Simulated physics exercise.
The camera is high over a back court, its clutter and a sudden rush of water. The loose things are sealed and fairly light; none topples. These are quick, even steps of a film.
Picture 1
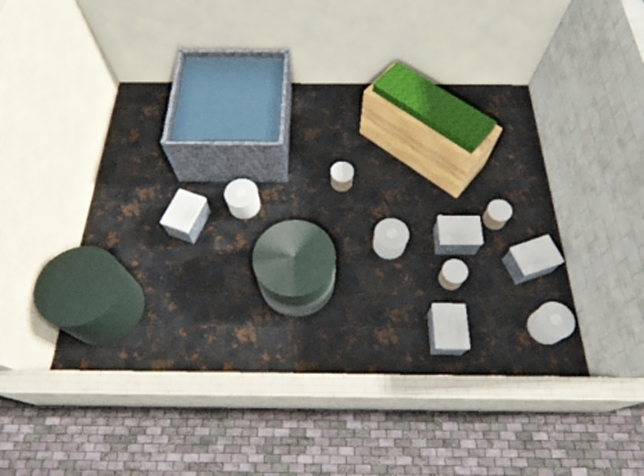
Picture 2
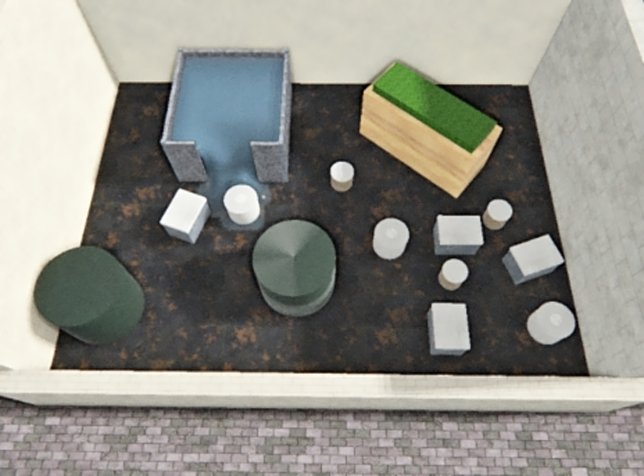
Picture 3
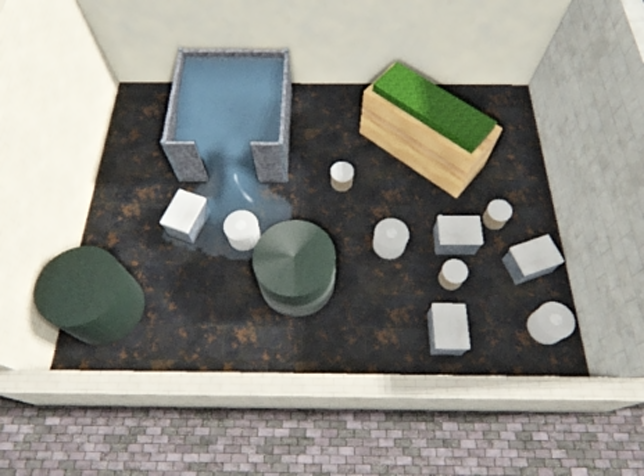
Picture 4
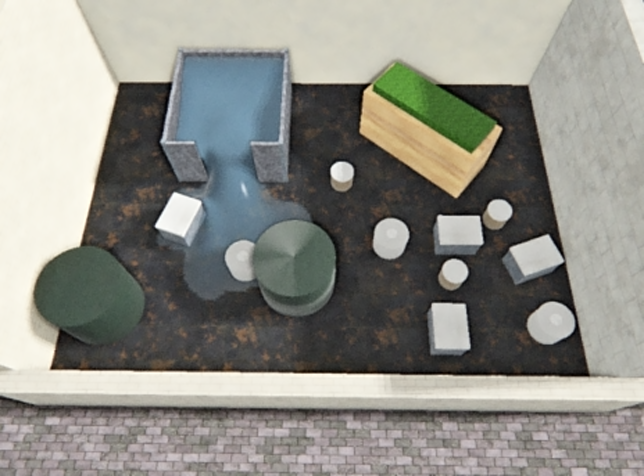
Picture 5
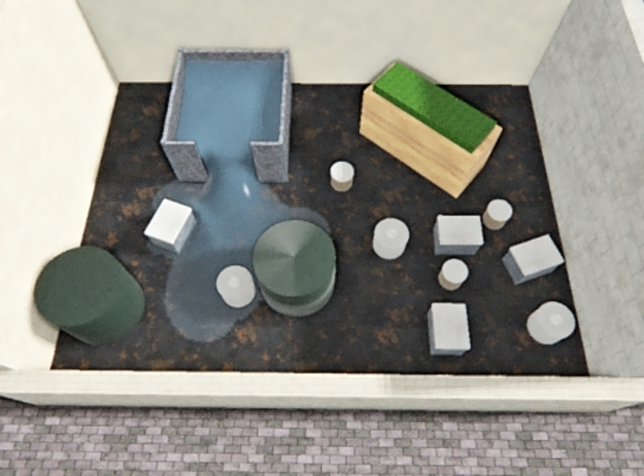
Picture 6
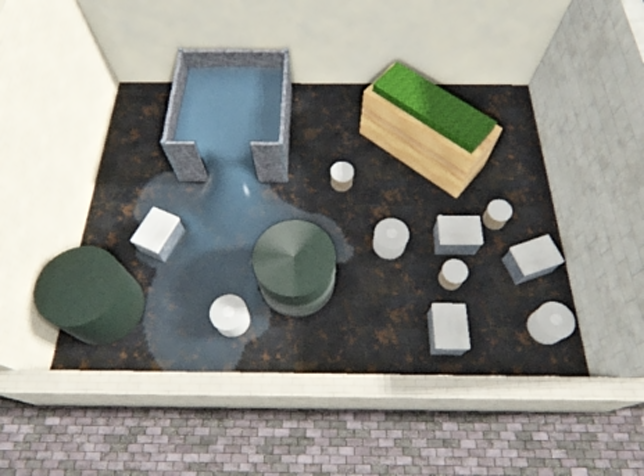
In a walled back court, water pours through a gap in a square tank and spreads across the dark ground, pushing a white cylinder toward the front, then shifting a nearby white box slightly left, while the other objects stay put.
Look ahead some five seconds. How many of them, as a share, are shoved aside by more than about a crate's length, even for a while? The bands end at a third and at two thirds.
Share: Between one and two thirds.
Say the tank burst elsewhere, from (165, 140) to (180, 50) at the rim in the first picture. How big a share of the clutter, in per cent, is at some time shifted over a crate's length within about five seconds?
Roughly 50 per cent.
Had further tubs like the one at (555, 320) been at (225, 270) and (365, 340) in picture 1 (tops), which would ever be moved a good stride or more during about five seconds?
As listed: Yes, yes.
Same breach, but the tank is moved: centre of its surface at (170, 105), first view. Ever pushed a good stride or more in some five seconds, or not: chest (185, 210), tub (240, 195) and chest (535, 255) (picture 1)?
In that order: Swept aside, under that, no.
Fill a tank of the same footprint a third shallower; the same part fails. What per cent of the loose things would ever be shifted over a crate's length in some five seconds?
I make it 30 per cent.
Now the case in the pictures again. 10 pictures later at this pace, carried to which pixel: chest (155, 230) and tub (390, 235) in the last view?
Around (90, 229) and (423, 240).
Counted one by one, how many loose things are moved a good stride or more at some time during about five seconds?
That makes 6.
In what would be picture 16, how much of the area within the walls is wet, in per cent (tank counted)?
About 50 per cent.
A moment on, 2 of 10 are well off their spots; 1 afloat.
Next, 2 of 10 are well off their spots; 1 afloat.
Later, 3 of 10 are well off their spots; 3 afloat.
In the end, 6 of 10 are well off their spots, and 6 have been at some point; 5 afloat.
